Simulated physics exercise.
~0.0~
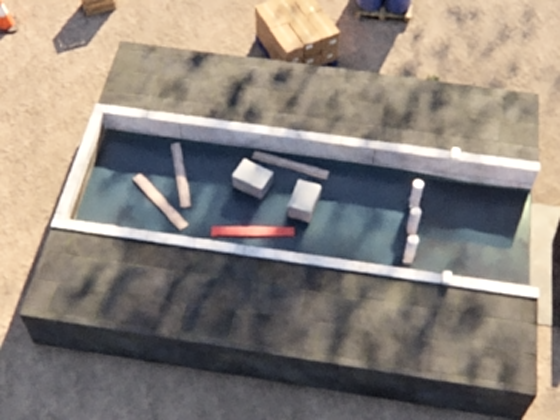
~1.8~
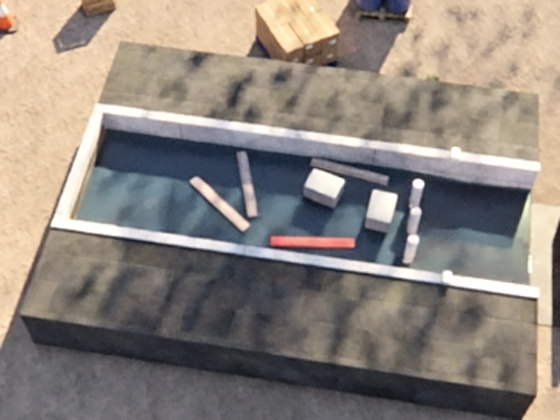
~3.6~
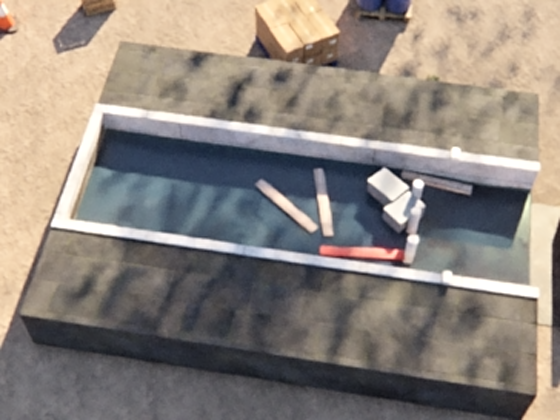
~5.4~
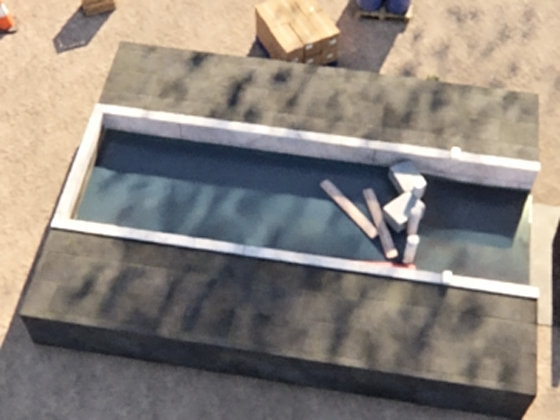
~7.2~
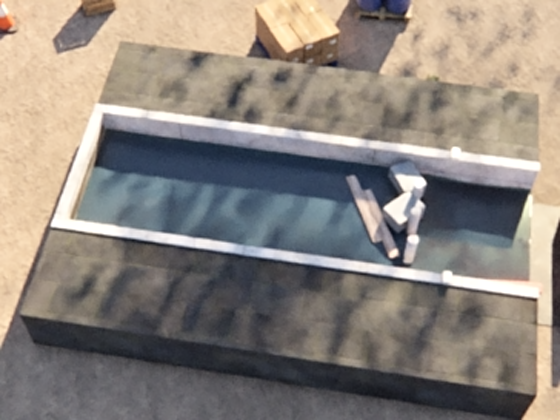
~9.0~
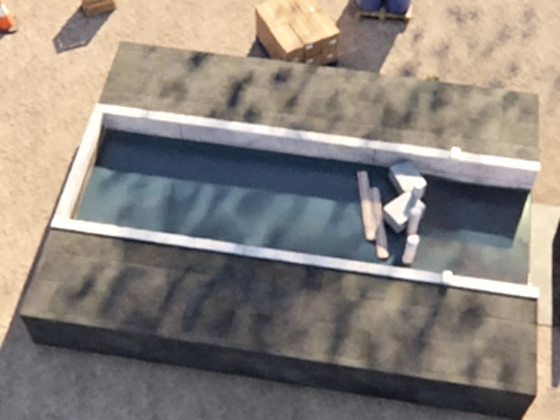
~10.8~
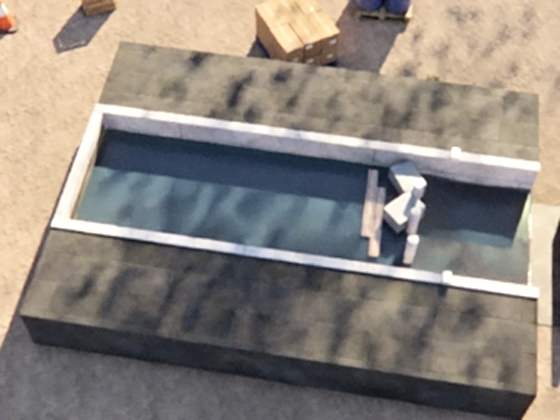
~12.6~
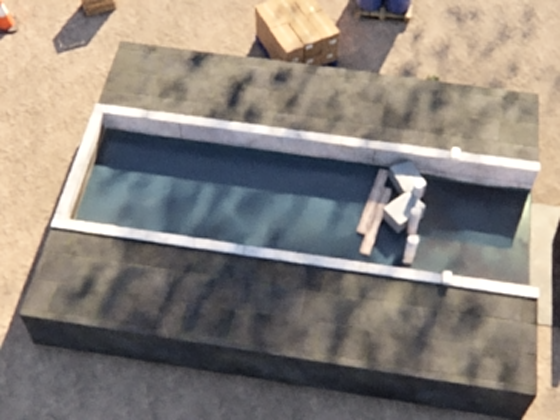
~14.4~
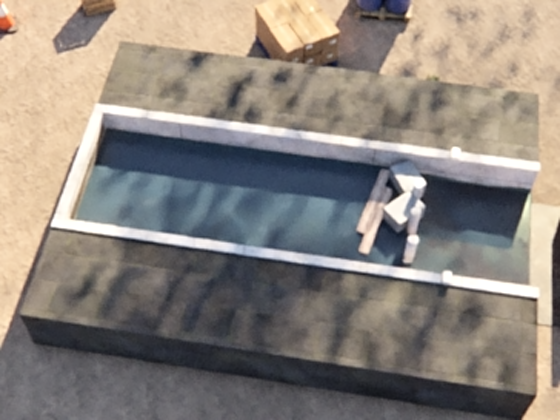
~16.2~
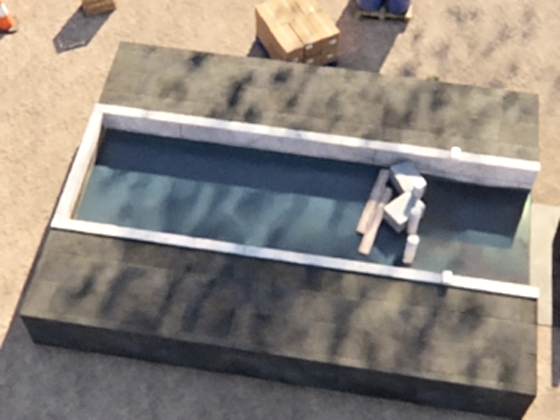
To begin with, two pale crates, a red plank and several duller planks float in a walled water channel, left of a row of upright posts. Everything drifts right, and the crates reach the posts first and lodge there, while a greyish plank slips by along the far side and disappears. The red plank swings in near the closer wall, squeezes past the posts, passes the white bank marks and leaves at the right. Behind it, two light brown planks catch against the crates and slowly pivot. At the end, both crates and those two planks rest in a jam at the posts.
